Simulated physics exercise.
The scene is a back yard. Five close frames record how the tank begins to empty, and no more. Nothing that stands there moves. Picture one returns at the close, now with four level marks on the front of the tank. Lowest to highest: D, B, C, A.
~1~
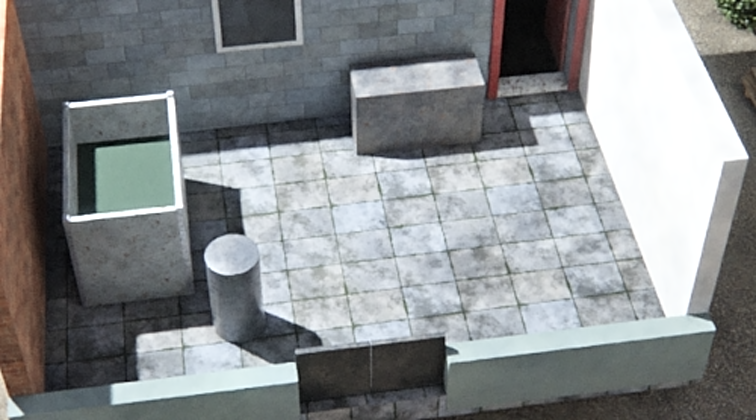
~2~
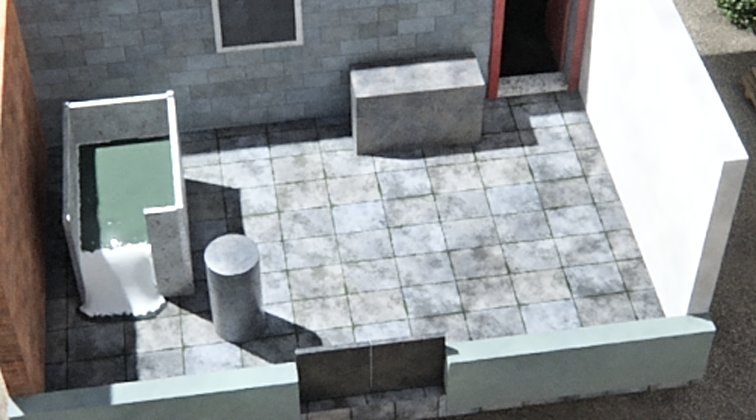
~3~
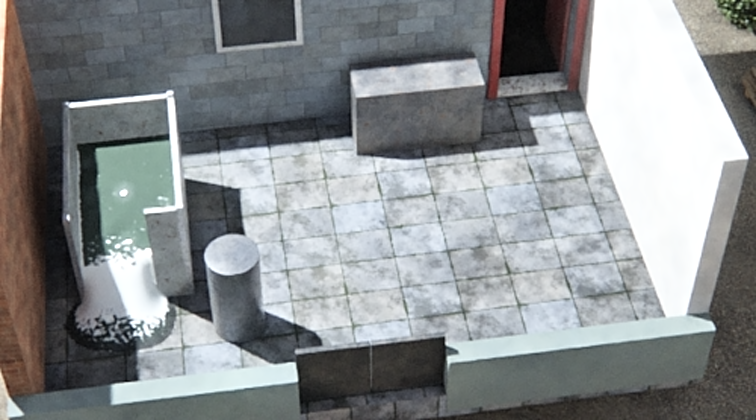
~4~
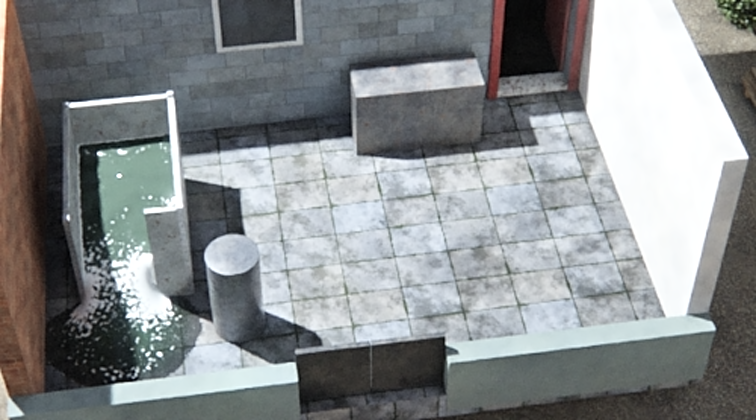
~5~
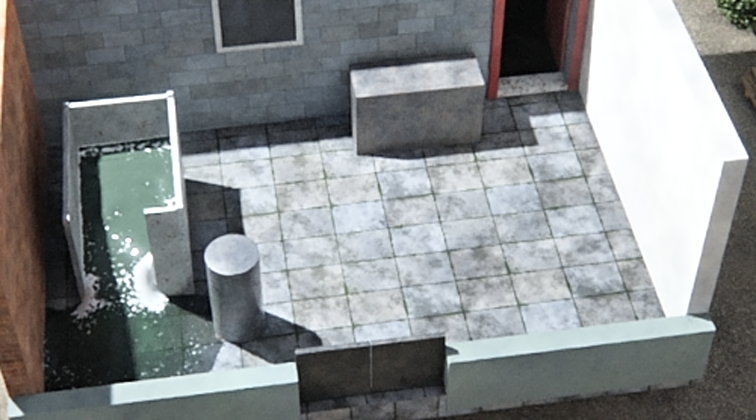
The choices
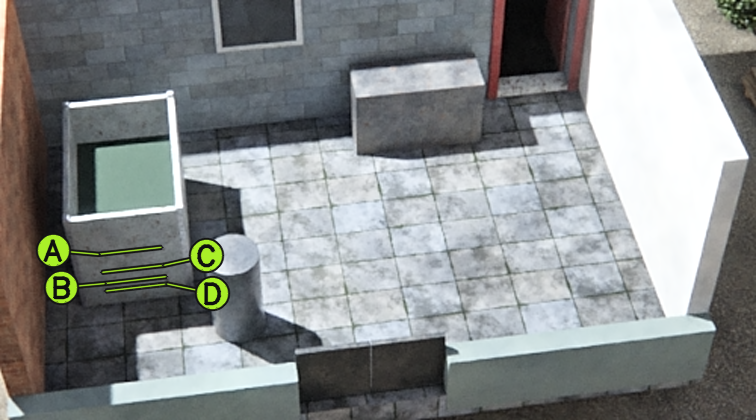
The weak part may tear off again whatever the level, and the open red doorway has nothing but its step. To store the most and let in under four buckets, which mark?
The limit is A.
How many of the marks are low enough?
All of the four.
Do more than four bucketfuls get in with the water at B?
No.
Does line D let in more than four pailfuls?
No, that is safe.
In lime, A at (129, 250); B at (135, 280); C at (133, 268); D at (136, 287); from the bottom up D, B, C, A.
For line A, a bucket or two gets in.
For line B, nothing gets over.
For line C, nothing gets over.
For line D, nothing gets over.
